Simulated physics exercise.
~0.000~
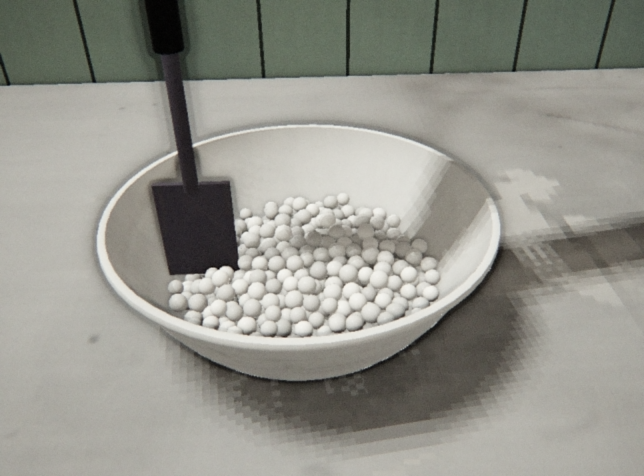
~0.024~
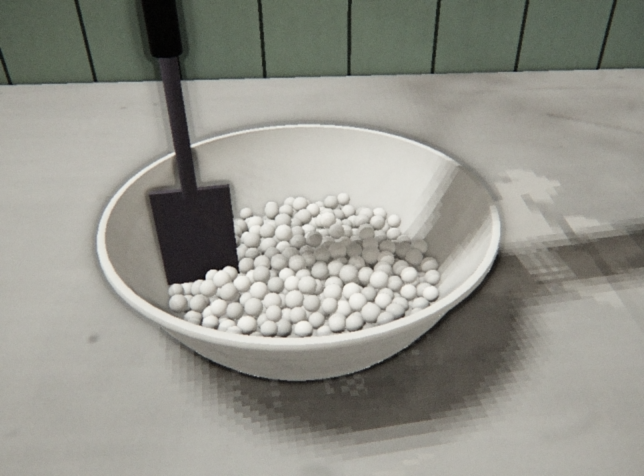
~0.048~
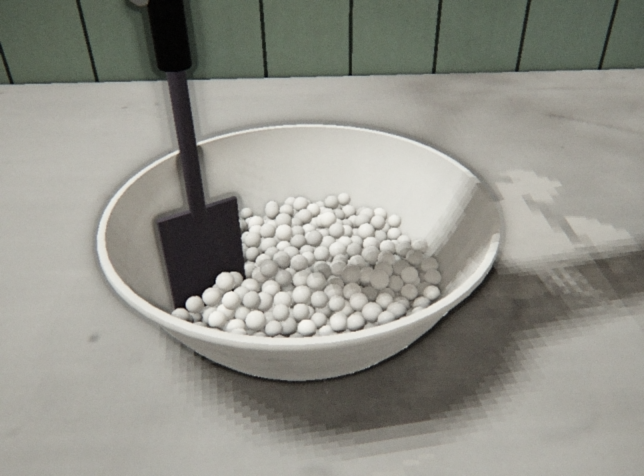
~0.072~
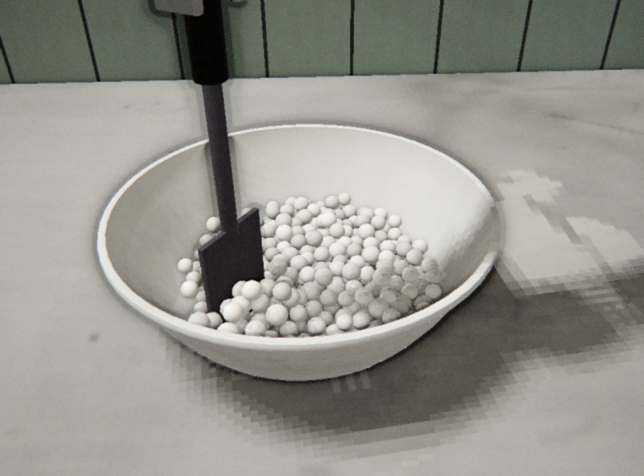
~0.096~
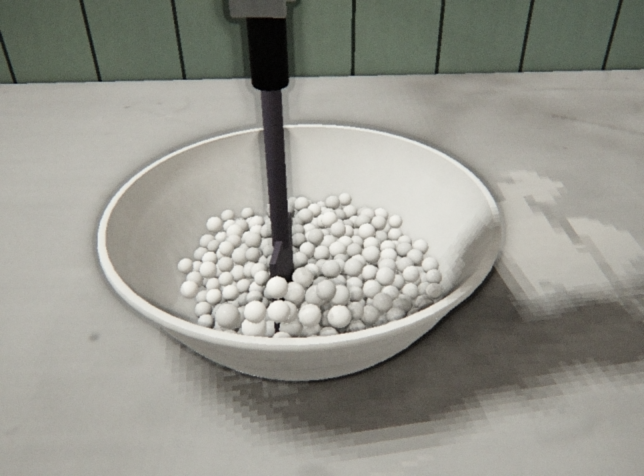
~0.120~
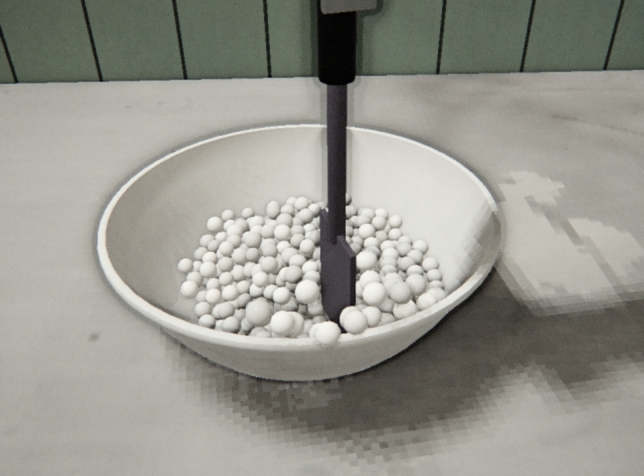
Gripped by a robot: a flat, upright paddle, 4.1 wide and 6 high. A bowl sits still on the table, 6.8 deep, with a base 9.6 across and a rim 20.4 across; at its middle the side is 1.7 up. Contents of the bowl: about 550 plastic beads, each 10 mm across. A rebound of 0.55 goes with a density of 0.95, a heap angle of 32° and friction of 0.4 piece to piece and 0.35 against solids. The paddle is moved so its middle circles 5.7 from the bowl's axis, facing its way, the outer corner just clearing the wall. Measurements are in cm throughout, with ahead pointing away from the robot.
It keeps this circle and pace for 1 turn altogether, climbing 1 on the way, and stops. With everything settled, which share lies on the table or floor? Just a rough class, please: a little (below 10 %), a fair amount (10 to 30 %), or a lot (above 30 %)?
A fair amount.
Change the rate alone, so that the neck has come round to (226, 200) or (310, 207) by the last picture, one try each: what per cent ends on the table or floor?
Some 5 and 15 per cent.
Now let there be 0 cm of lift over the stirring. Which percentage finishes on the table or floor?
About 25 percent.
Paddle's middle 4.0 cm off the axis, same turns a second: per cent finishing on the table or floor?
It would be near 15 per cent.
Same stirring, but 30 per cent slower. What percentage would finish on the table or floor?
I'd expect about 10 %.
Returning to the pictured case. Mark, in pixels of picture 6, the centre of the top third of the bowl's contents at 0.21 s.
Centre estimate: Approx. (364, 226) px.
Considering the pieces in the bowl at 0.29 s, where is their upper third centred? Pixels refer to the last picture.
Roughly pixel (288, 223).
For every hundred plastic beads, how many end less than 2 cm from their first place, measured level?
Result: Close to 60 per cent of the load.
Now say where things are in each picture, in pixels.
The first frame shows the paddle neck at (186, 158), 0° round; upper third of the load around (304, 265), from x 175 to 430, top at y 200; 547 in the bowl.
The second frame shows the paddle neck at (185, 163), 8° round; upper third of the load around (304, 269), from x 175 to 435, top at y 200.
The third frame shows the paddle neck at (193, 182), 30° round; upper third of the load around (302, 273), from x 180 to 435, top at y 200.
The fourth frame shows the paddle neck at (226, 200), 56° round; upper third of the load around (304, 277), from x 185 to 435, top at y 200.
The fifth frame shows the paddle neck at (279, 208), 82° round; upper third of the load around (324, 278), from x 185 to 435, top at y 200.
The sixth frame shows the paddle neck at (337, 202), 108° round; upper third of the load around (354, 279), from x 185 to 435, top at y 200; 544 in the bowl, 3 in flight or on the tool.
After 0.21 s, 200° round, highest piece 12 above the table; 517 in the bowl, 30 in flight or on the tool.
After 0.29 s, 292° round, highest piece 11 above the table; 485 in the bowl, 12 on the table or floor, 50 in flight or on the tool.
After 0.53 s, 0° round, highest piece 5 above the table; 464 in the bowl, 77 on the table or floor, 6 in flight or on the tool.
After 1.23 s, 0° round, highest piece 4 above the table; 464 in the bowl, 83 on the table or floor.
In the end, 464 in the bowl, 83 on the table or floor. That is 15 % on the table or floor.
